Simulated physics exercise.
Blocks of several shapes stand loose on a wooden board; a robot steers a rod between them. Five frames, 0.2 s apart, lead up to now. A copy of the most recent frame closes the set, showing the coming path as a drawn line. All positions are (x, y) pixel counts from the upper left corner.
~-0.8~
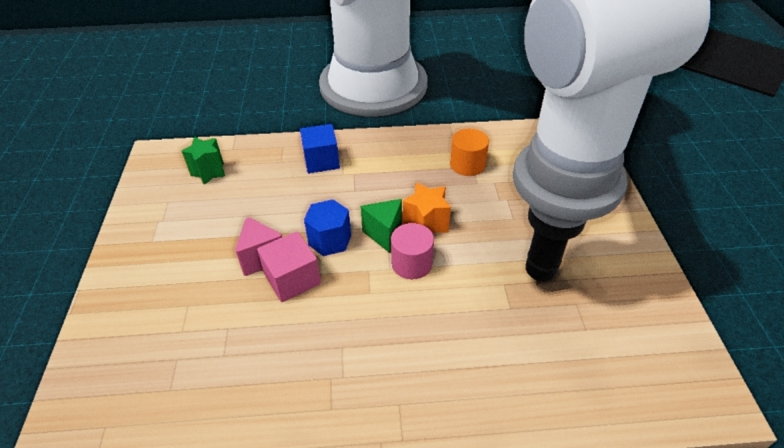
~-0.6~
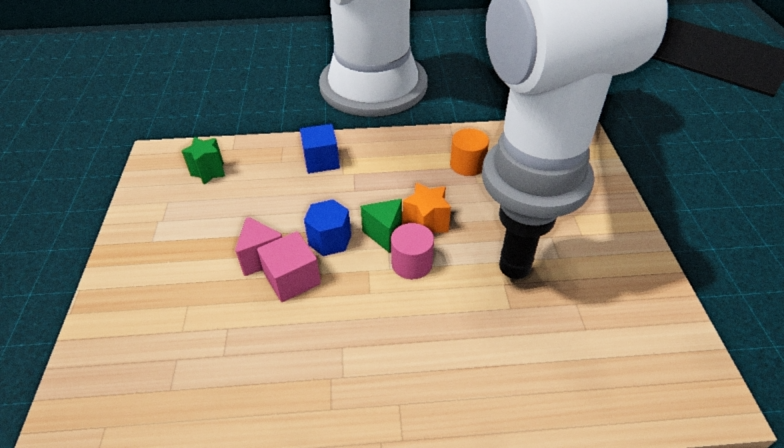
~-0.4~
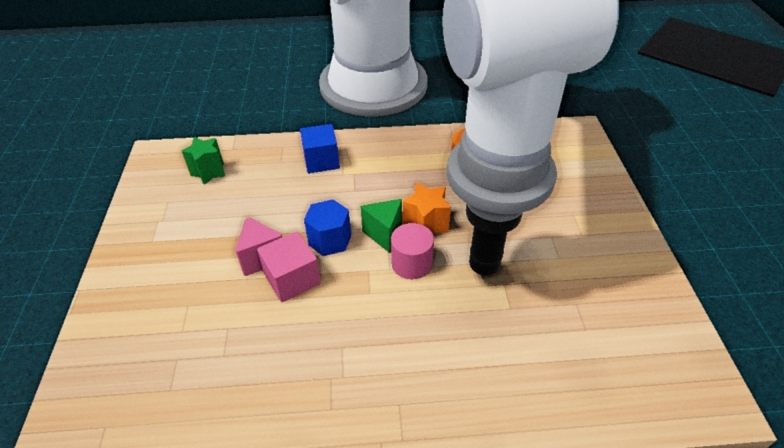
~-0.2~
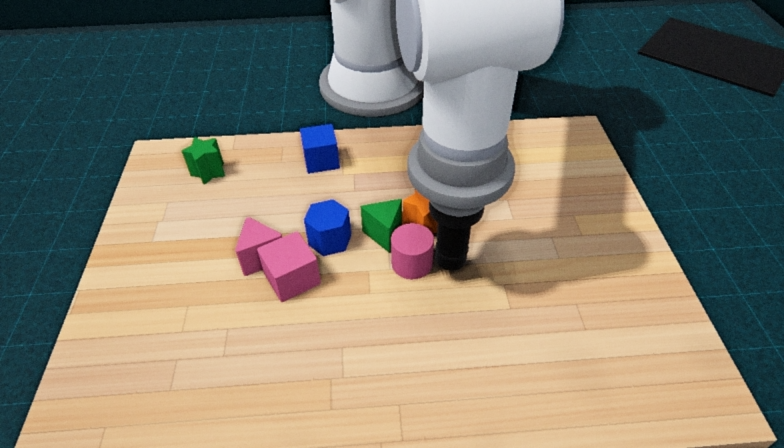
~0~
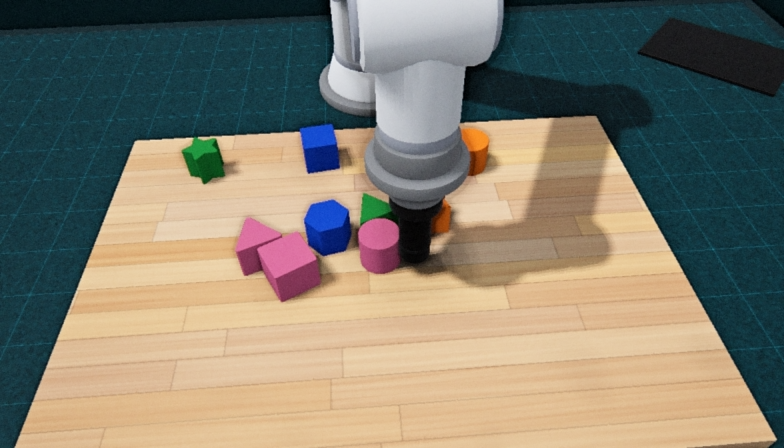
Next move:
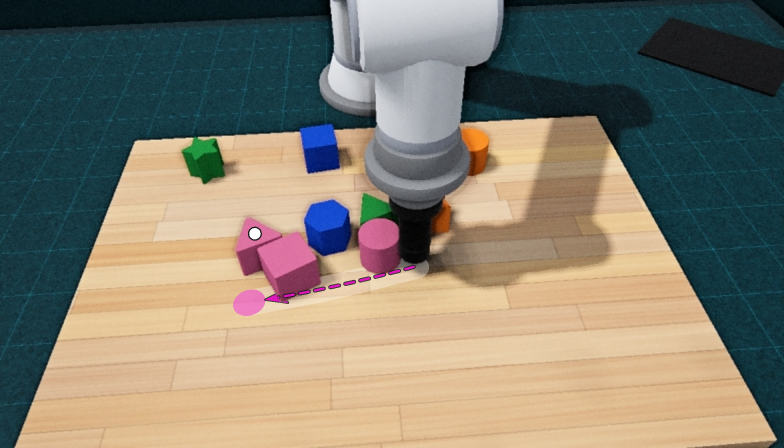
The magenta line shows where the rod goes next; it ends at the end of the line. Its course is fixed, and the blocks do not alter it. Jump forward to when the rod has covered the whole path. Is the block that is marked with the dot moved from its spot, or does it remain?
It leaves its spot.
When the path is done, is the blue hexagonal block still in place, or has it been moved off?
That block gets shifted.
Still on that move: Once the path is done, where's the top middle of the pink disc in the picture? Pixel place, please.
The spot you're after is about (323, 234) in the image.
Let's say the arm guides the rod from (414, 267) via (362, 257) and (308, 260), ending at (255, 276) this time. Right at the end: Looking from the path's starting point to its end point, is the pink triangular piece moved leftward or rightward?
Rightward.
The drawn path runs from (414, 267) over (334, 286) to (249, 302); the dot is on the pink triangular piece.
The first path, step by step. One third of the way, rod (359, 267); blue hexagonal block (314, 208), turned 10° clockwise; green triangular piece (369, 207), turned 20° clockwise; pink disc (336, 234).
Two thirds of the way, rod (303, 279); pink triangular piece (247, 229); pink square piece (259, 253); blue hexagonal block (313, 205); green triangular piece (369, 207), turned 20° clockwise; pink disc (323, 234).
At the end, rod (245, 289); pink triangular piece (239, 222), turned 40° clockwise; pink square piece (220, 250), turned 55° clockwise; blue hexagonal block (313, 205); green triangular piece (369, 207), turned 20° clockwise; pink disc (323, 234).
